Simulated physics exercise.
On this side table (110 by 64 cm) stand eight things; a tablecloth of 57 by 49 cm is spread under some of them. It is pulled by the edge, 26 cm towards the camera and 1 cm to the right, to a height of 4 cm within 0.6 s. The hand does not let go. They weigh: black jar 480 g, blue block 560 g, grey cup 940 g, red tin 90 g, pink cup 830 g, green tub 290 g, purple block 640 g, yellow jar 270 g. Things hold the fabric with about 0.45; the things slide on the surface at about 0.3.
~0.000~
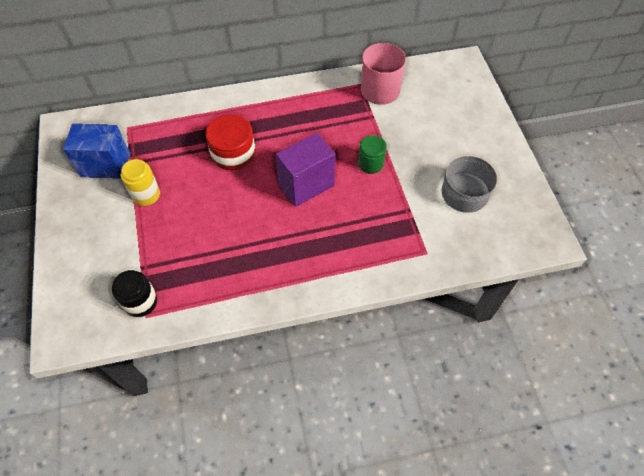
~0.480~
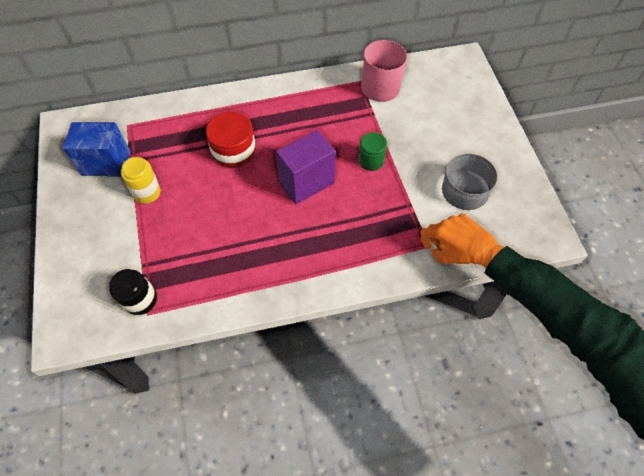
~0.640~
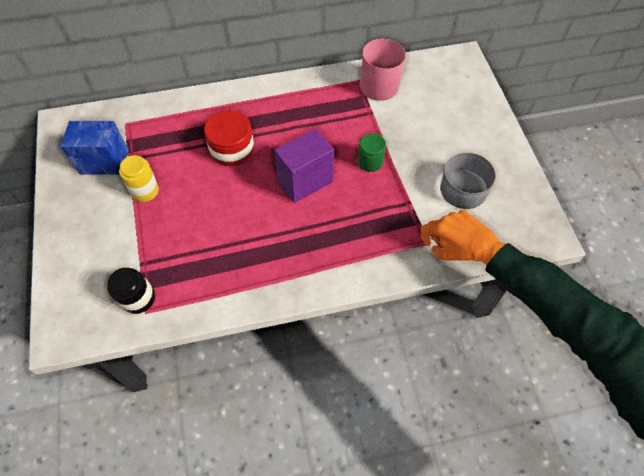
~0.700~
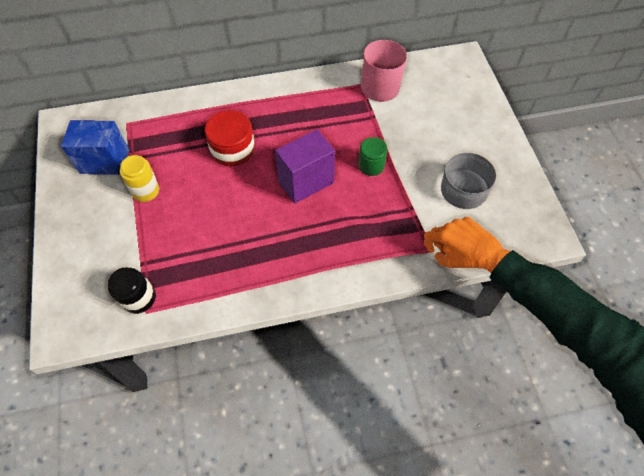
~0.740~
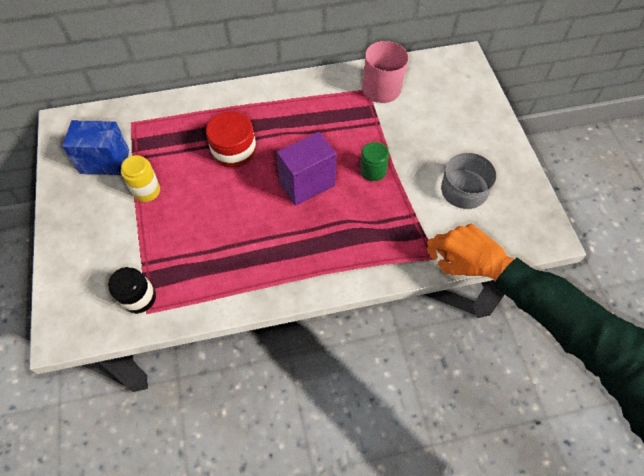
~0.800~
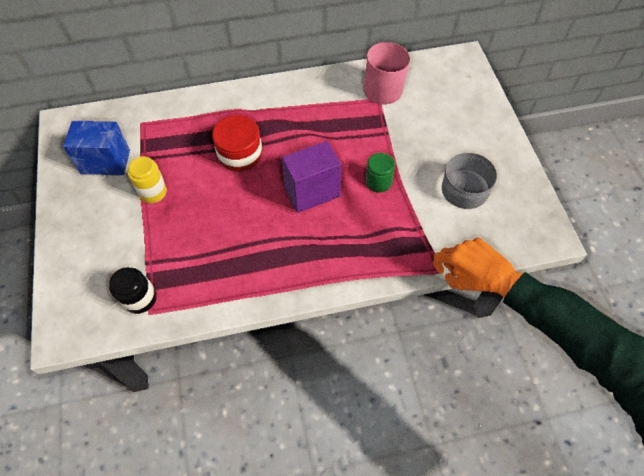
The video shows a gloved orange hand gripping the near right corner of a pink striped tablecloth on a table and pulling it slightly toward the lower right, the red tin, purple block, green tub and yellow jar shifting slightly with it.
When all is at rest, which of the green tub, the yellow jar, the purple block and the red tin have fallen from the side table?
Result: Green tub keeps to the top, yellow jar stays on, purple block keeps to the top, red tin stays on.
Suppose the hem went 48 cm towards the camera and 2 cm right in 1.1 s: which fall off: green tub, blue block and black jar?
In that case: Green tub drops off, blue block stays up, black jar remains.
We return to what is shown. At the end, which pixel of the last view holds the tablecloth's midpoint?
Around (334, 254).
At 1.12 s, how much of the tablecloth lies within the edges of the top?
Some 80 per cent of it.
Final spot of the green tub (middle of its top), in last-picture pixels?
At about (450, 247).
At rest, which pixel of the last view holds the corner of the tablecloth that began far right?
At about (439, 157).
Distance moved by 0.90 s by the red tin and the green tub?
About: Red tin 8 cm, green tub 15 cm.
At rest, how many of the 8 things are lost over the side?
I count 0.
At 0.9 s, 95 % of the tablecloth is still over the top; green tub 13 cm off its start, purple block 9 cm off its start, red tin 8 cm off its start.
At 1.0 s, 90 % of the tablecloth is still over the top; green tub 19 cm off its start, purple block 13 cm off its start, red tin 13 cm off its start.
At 1.1 s, 80 % of the tablecloth is still over the top; green tub 26 cm off its start at (439, 233), red tin 19 cm off its start at (295, 171), purple block 18 cm off its start at (357, 215).
At 1.2 s, 75 % of the tablecloth is still over the top; green tub 29 cm off its start, red tin 22 cm off its start, purple block 21 cm off its start.
At 2.8 s, 75 % of the tablecloth is still over the top; green tub 29 cm off its start at (450, 247), red tin 22 cm off its start at (307, 181), purple block 22 cm off its start at (369, 227), yellow jar 17 cm off its start at (203, 201).
